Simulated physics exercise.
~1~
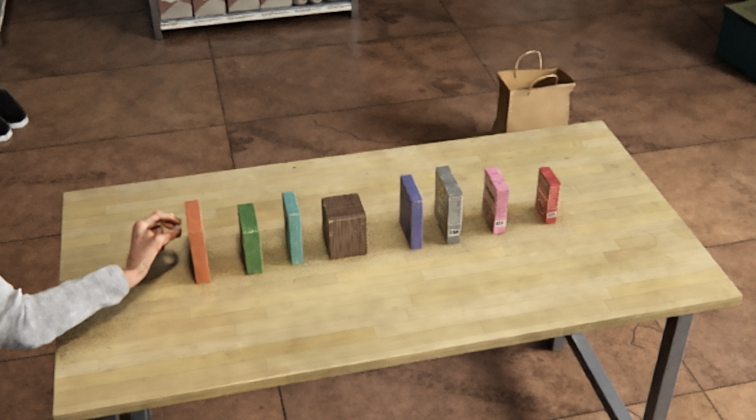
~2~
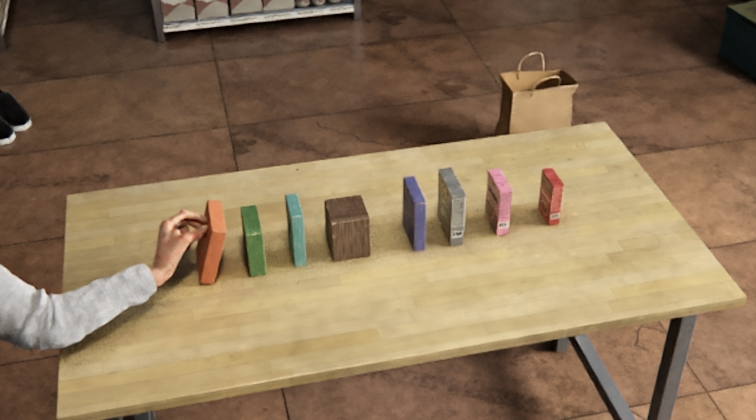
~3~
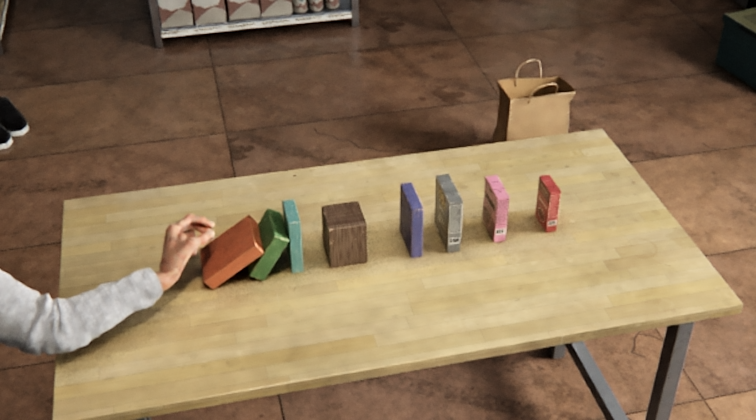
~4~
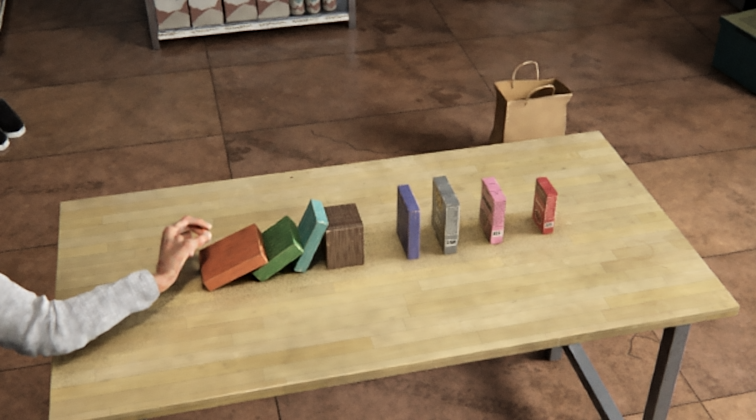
A row of colourful upright blocks and packets runs across a pale wooden table, seen from above in a slightly swaying view, with a paper bag on the tiled floor behind. From the left stand orange, green and turquoise blocks, a chunky brown block, then blue, grey, pink and red ones. A hand in a grey sleeve reaches in from the left and tips the orange block rightwards. It falls against the green block, which topples into the turquoise one. The turquoise block ends leaning against the brown block, which stays put, and everything beyond remains standing.
